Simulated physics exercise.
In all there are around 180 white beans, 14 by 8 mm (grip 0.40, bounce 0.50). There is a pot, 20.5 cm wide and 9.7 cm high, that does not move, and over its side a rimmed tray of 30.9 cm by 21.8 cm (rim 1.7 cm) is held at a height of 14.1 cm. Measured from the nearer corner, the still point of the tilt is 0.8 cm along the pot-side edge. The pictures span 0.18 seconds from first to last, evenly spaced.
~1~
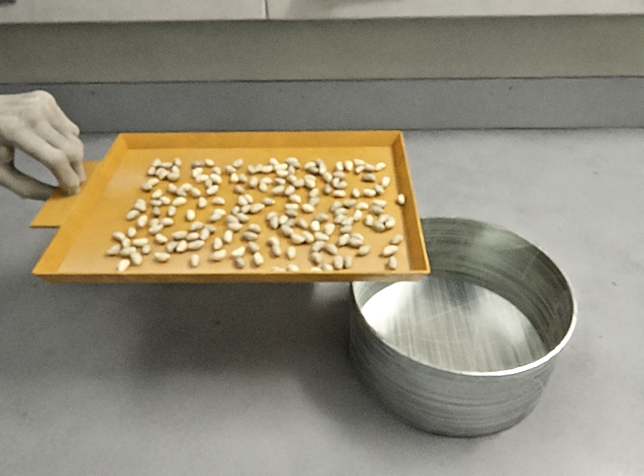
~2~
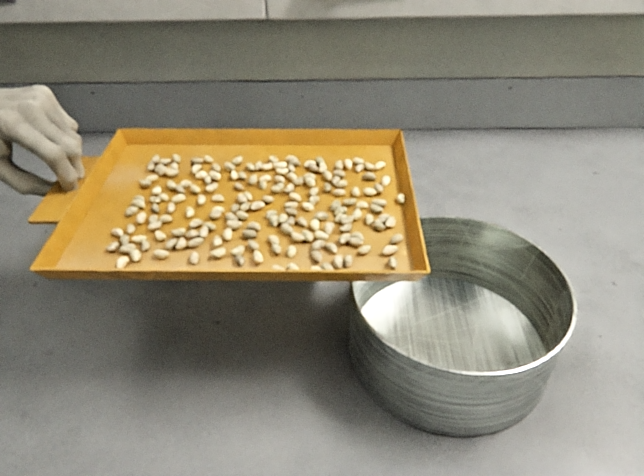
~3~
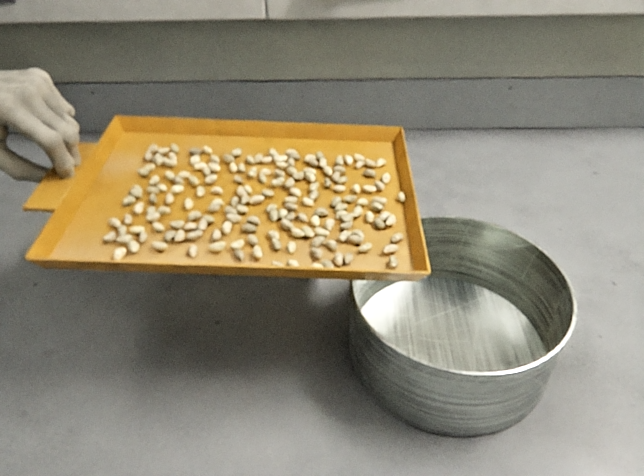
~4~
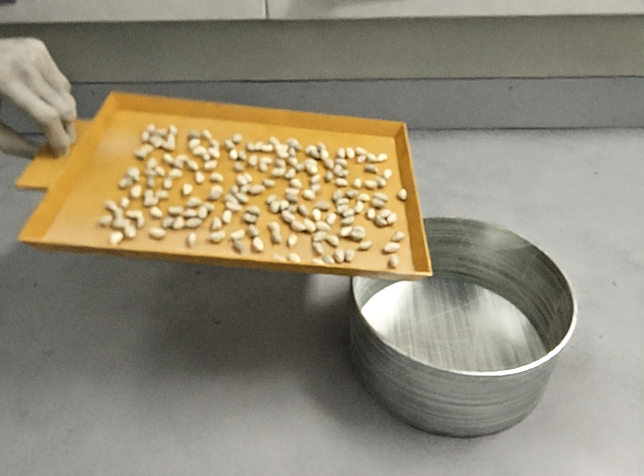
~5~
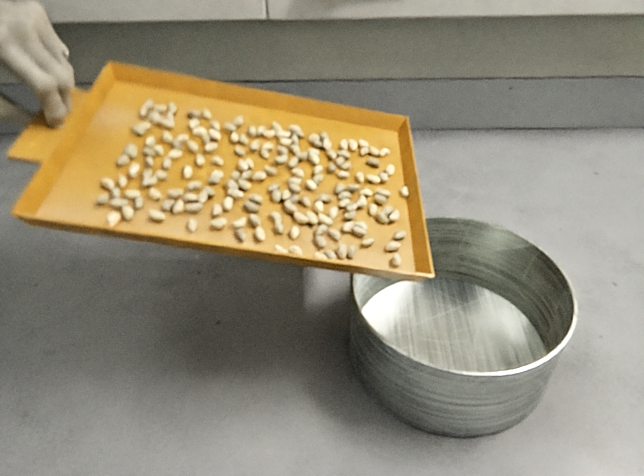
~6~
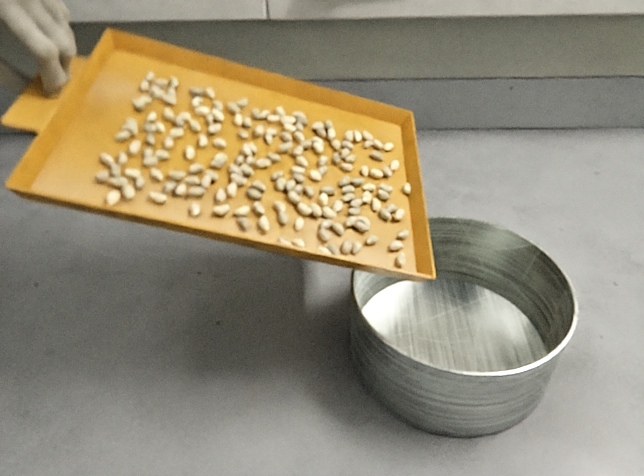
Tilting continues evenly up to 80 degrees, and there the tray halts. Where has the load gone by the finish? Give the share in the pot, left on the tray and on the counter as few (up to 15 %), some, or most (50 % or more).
Pot: Most; left on the tray: Few; counter: Few.
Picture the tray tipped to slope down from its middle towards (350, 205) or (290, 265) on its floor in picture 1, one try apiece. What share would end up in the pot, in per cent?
I'd put it at roughly 75 per cent for the first tilt and roughly 40 per cent for the second.
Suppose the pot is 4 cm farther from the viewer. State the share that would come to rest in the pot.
Around 70 per cent.
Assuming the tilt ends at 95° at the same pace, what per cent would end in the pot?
I'd expect some 100 per cent in the pot.
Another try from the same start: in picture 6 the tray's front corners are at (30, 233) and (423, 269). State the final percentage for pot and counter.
Pot: 80, counter: 20.
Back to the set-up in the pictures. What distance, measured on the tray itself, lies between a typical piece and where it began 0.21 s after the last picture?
Roughly 3 cm.
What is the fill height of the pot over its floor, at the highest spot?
2.5 cm.
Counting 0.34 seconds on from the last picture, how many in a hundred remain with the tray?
Estimate: About 95 percent.
Then, 0.21 s after the last picture, tilt 51 degrees; the tray holds 100 %, the pot 0 %.
Then, 0.34 s after the last picture, tilt 71 degrees; the tray holds 95 %, the pot 0 %.
Then, 0.61 s after the last picture, tilt 80 degrees; the tray holds 0 %, the pot 95 %.
In the end, pot 100 %, tray 0 %, counter 0 %.
